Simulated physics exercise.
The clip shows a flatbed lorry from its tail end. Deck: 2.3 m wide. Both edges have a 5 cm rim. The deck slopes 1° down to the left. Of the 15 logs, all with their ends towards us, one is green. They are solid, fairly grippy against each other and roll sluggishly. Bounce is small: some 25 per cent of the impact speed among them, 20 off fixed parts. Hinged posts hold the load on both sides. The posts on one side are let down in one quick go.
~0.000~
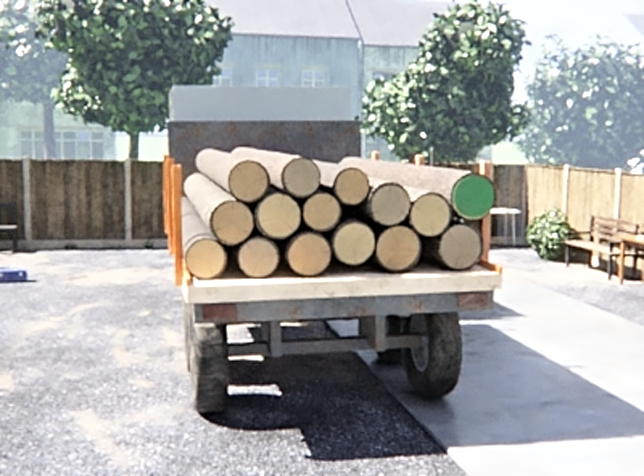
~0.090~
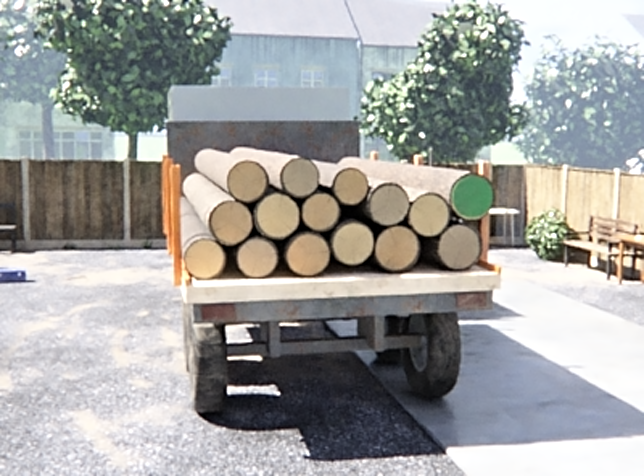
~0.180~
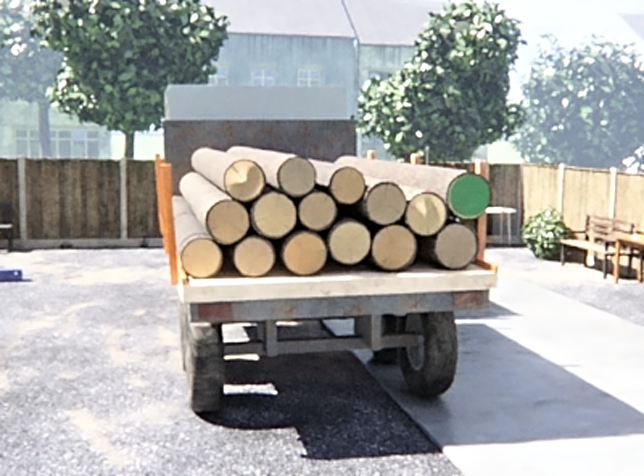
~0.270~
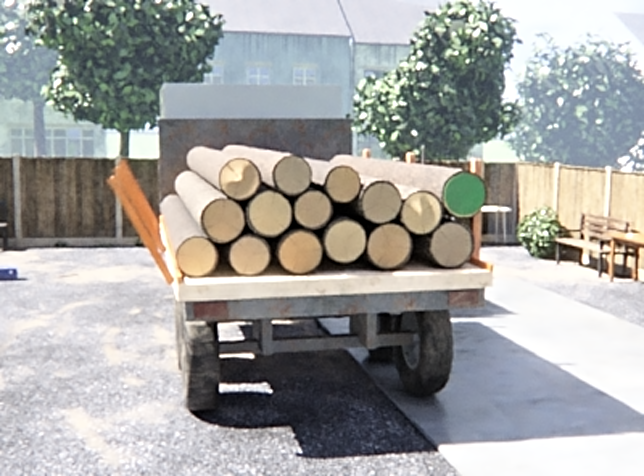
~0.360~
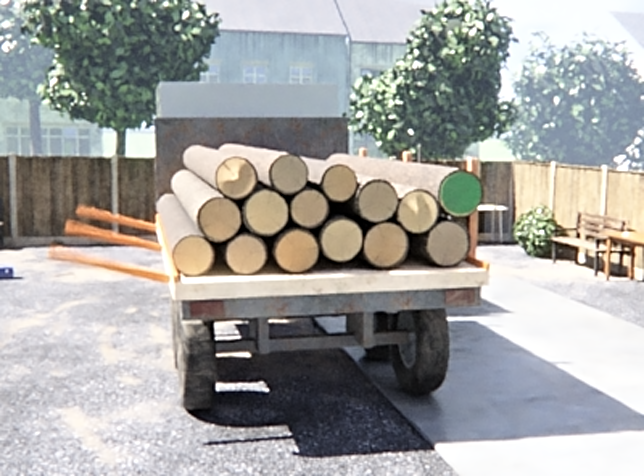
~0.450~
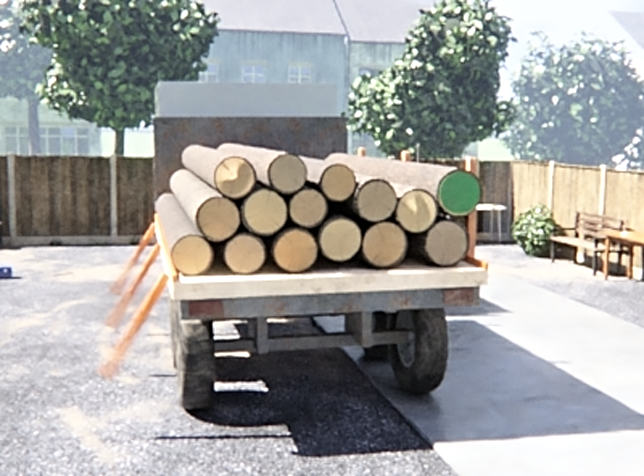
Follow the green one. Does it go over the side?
Green stays aboard.
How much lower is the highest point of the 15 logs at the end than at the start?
Some 0 cm lower.
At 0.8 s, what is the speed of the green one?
Roughly 0.0 m/s.
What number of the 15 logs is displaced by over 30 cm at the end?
In all, 0.
Then, 0.8 s in, green is up on others, 20 cm from the right edge; 0 off so far.
In the end (1.2 s), green is up on others, 20 cm from the right edge; 0 off so far.
